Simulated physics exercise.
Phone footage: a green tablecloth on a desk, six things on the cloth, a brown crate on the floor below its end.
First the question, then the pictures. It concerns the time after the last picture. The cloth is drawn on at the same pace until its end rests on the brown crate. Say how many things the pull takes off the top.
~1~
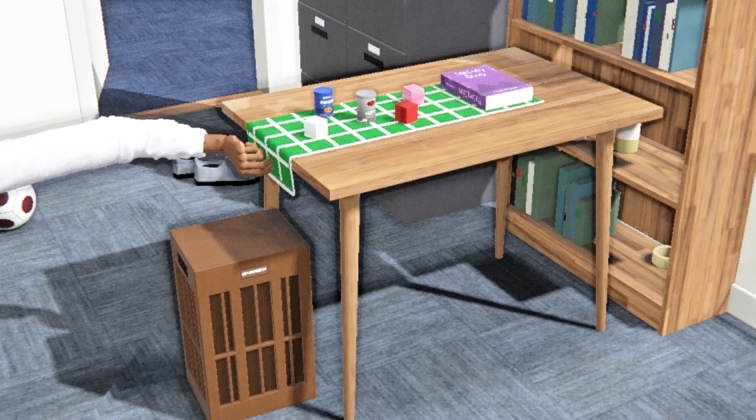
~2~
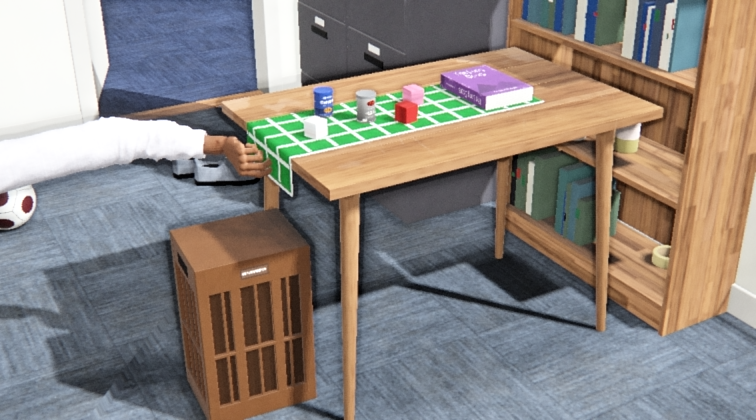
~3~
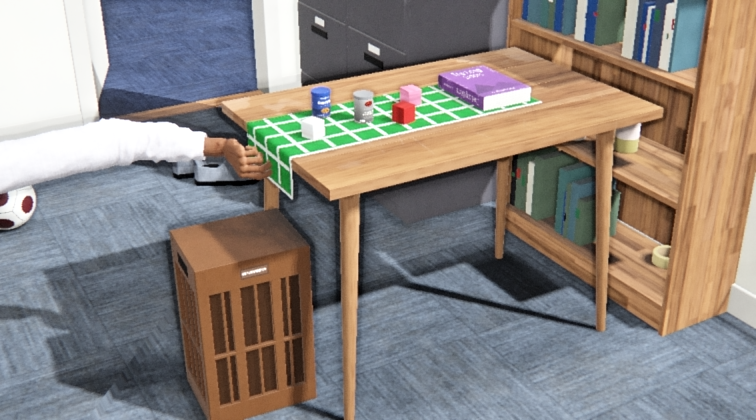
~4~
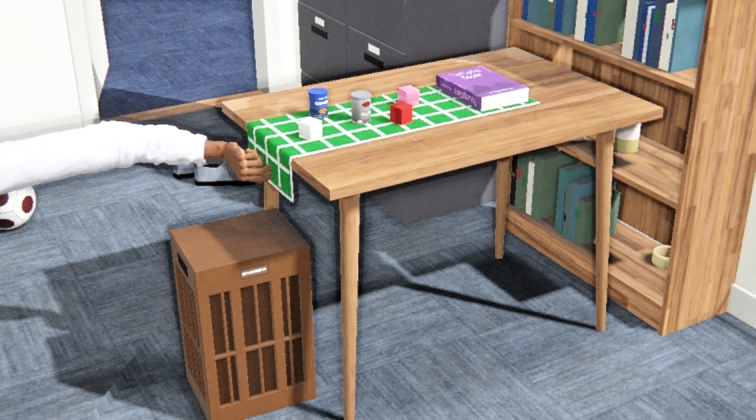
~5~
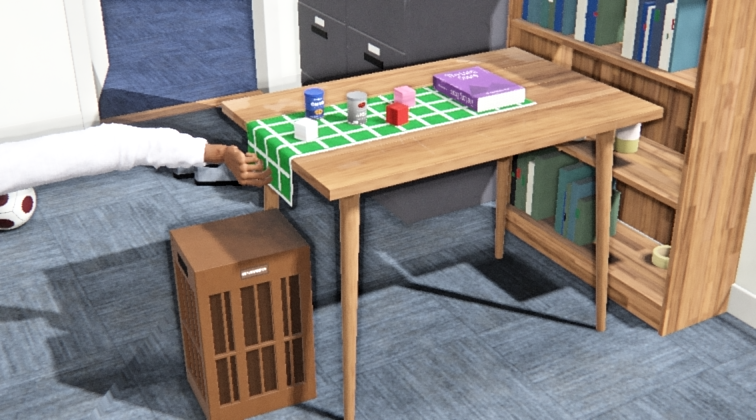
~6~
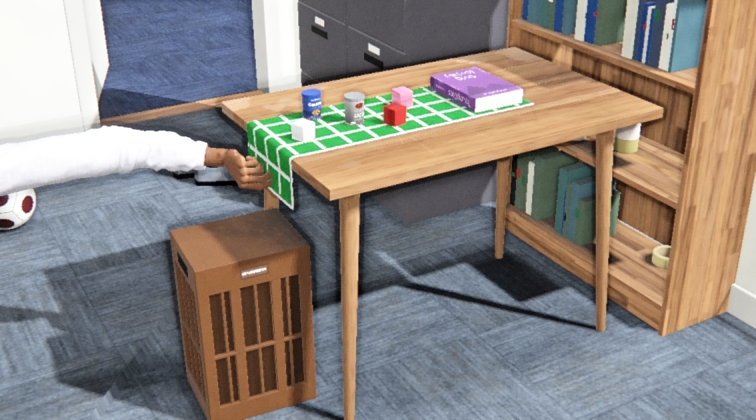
It sends one thing down.
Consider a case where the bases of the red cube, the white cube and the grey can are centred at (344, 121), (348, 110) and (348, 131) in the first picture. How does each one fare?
My call: The red cube hangs on; the white cube hangs on; the grey can hangs on.
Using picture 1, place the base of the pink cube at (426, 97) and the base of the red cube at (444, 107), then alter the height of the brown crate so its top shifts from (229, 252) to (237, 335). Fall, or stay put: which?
The pink cube stays aboard, and the red cube stays aboard.
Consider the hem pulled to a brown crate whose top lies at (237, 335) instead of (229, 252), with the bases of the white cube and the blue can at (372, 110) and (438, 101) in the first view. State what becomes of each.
Result: White cube gone, blue can still there.
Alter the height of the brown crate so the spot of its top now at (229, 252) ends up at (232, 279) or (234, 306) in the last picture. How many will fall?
Count: 2, then 3.
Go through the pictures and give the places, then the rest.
The first frame shows hem (294, 196); white cube (315, 120); blue can (323, 90); grey can (366, 93); red cube (406, 104); pink cube (413, 88); top of the crate (229, 252).
The second frame shows hem (293, 197); white cube (315, 120).
The third frame shows hem (293, 200); blue can (320, 90).
The fourth frame shows hem (293, 202); grey can (361, 94); top of the crate (229, 252).
The fifth frame shows hem (292, 207); red cube (397, 106).
The sixth frame shows hem (293, 210); white cube (303, 122); blue can (311, 92); grey can (354, 95); red cube (395, 106); pink cube (402, 90).
Early on, hem near (271, 215); all still up.
Midway, hem on the crate; white cube gone.
Finally, hem on the crate; white cube gone. It carries off one.
